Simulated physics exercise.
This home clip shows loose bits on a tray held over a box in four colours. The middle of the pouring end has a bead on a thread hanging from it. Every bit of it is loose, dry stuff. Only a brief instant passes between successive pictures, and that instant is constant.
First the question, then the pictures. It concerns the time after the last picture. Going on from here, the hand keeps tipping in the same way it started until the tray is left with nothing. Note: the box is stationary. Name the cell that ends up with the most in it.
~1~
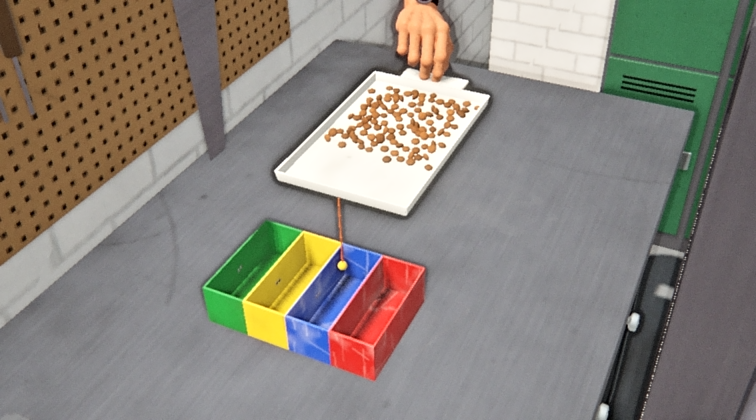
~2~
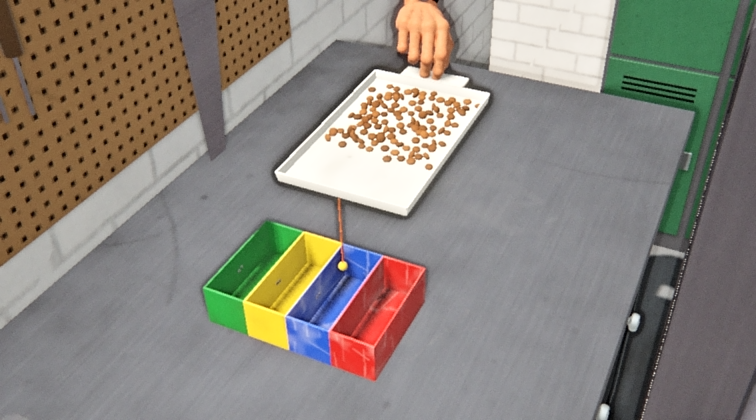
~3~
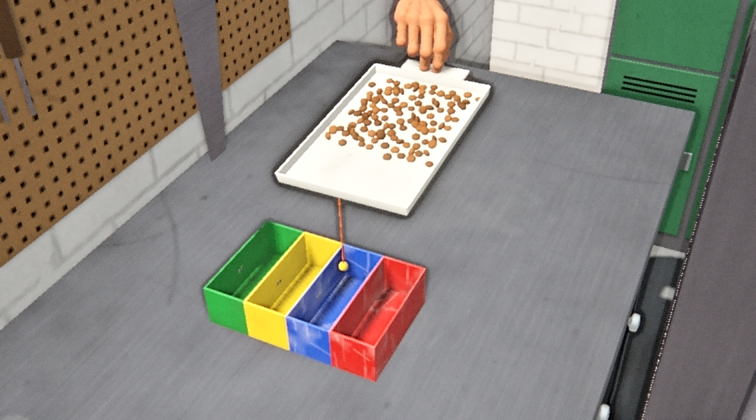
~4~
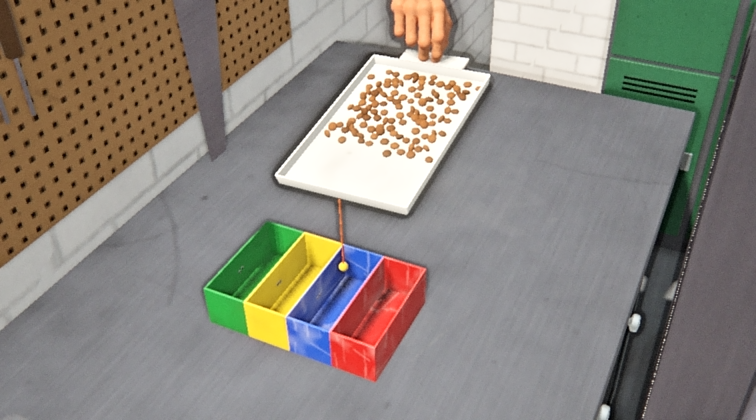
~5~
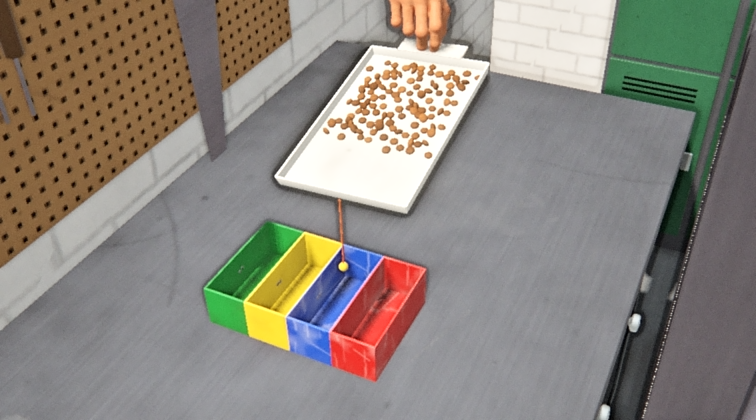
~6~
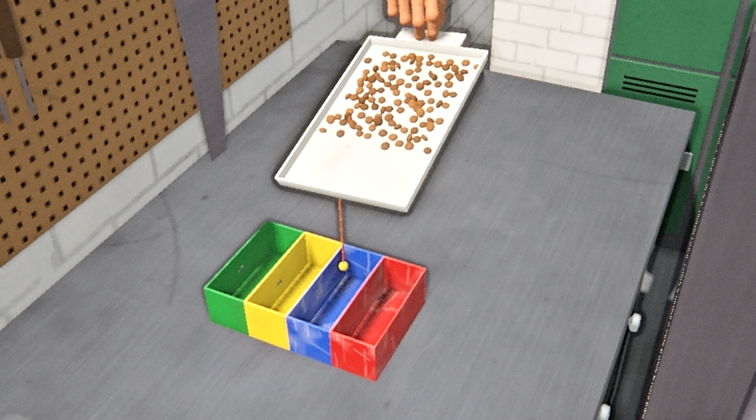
Most ends up in the yellow cell.
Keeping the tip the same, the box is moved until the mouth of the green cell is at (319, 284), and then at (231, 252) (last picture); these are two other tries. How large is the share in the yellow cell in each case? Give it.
Around 10 and then 30 per cent.
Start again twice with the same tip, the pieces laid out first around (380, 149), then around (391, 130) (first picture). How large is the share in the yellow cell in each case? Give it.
In order, about 60 and 50 in a hundred.
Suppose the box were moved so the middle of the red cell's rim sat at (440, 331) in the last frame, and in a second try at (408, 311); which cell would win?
The green cell; the green cell.
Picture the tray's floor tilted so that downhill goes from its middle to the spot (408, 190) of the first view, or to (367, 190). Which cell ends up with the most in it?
Try 1 - the red one; try 2 - the cell in red.
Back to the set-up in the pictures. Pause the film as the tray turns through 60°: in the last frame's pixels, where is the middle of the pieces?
The load is centred near (308, 178).
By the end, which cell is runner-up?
That blue cell.
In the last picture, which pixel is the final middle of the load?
Close to (293, 316).
Soon, tray tipped steeply; most on the tray; a stray few in the yellow cell; a stray few in the green cell; about a quarter falling or outside the box.
A while on, tray tipped right over; about half on the tray; about a quarter in the yellow cell; a small part in the green cell; a small part in the blue cell; a stray few in the red cell; a small part falling or outside the box.
Towards the end, tray tipped past a quarter turn; about half in the yellow cell; about a quarter in the blue cell; about a quarter in the green cell; a stray few in the red cell; a stray few falling or outside the box.
Finally, tray tipped past a quarter turn; about half in the yellow cell; about a quarter in the blue cell; about a quarter in the green cell; a stray few in the red cell; a stray few outside the box.
